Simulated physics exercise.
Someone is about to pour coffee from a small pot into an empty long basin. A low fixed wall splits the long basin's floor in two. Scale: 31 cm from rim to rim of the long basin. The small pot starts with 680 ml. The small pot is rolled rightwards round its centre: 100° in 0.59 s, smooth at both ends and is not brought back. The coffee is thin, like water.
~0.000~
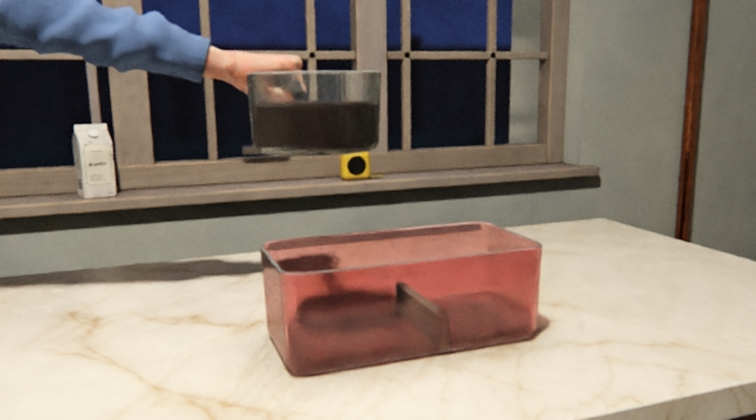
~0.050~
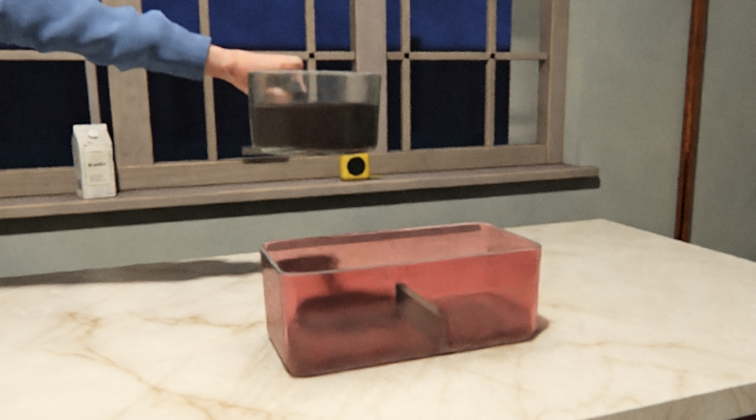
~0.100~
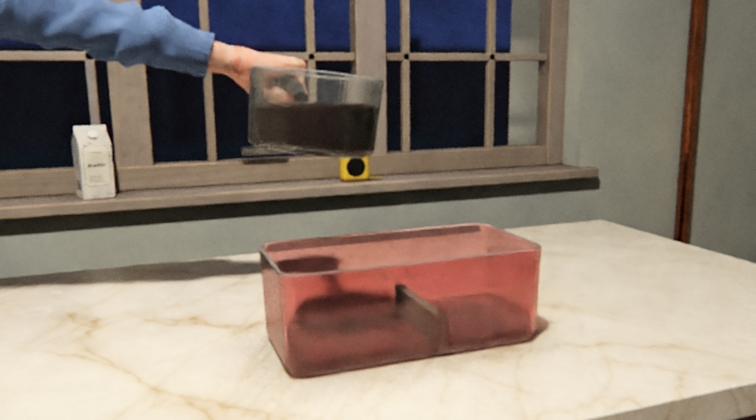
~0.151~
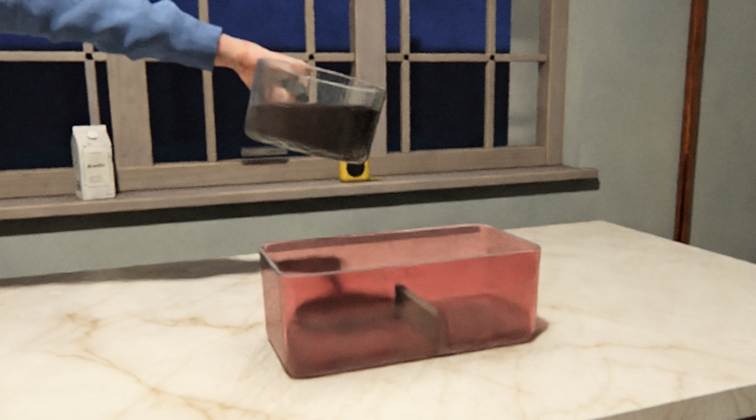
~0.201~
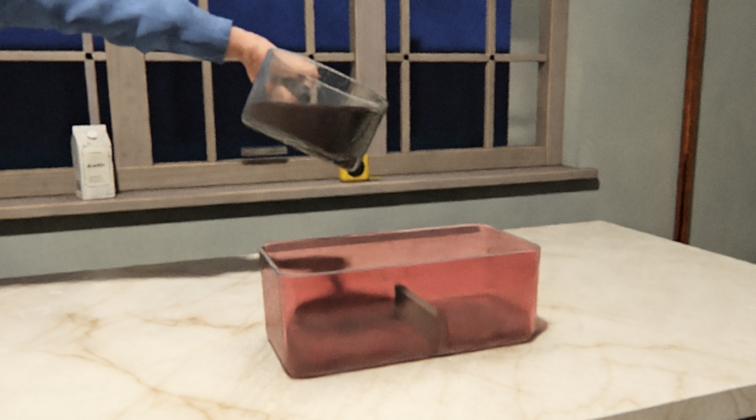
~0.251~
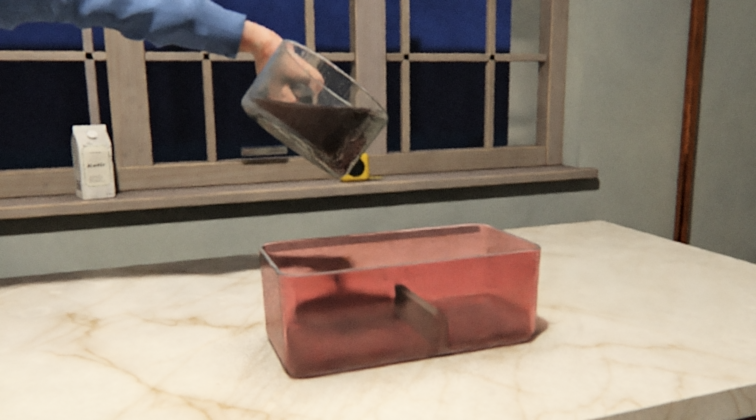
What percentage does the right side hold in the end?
About 44 per cent.
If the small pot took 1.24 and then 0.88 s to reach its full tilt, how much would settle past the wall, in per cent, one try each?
In turn about 65 and 55 per cent.
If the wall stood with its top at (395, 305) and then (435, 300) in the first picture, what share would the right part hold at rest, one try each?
First 85, then 20 per cent.
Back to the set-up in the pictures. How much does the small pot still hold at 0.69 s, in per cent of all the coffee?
Near 12 in a hundred.
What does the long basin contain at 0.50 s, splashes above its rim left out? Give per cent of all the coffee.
About 18 per cent.
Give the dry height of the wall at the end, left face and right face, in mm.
Some 24 mm on the left and 22 mm on the right.
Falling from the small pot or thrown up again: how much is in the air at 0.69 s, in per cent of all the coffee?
Near 10 in a hundred.
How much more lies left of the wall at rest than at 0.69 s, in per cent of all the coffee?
Some 26 per cent.
By 0.50 s the tilt is 95° and 36 per cent is still to pour, 4 is left of the wall and 13 right of it.
By 0.69 s the tilt is 100° and 12 per cent is still to pour, 28 is left of the wall and 50 right of it.
By 0.88 s the tilt is 100° and 2 per cent is still to pour, 47 is left of the wall and 44 right of it.
By 1.09 s the tilt is 100° and 0 per cent is still to pour, 53 is left of the wall and 44 right of it.
At rest 54 per cent lies left of the wall, 44 right of it and 2 outside.
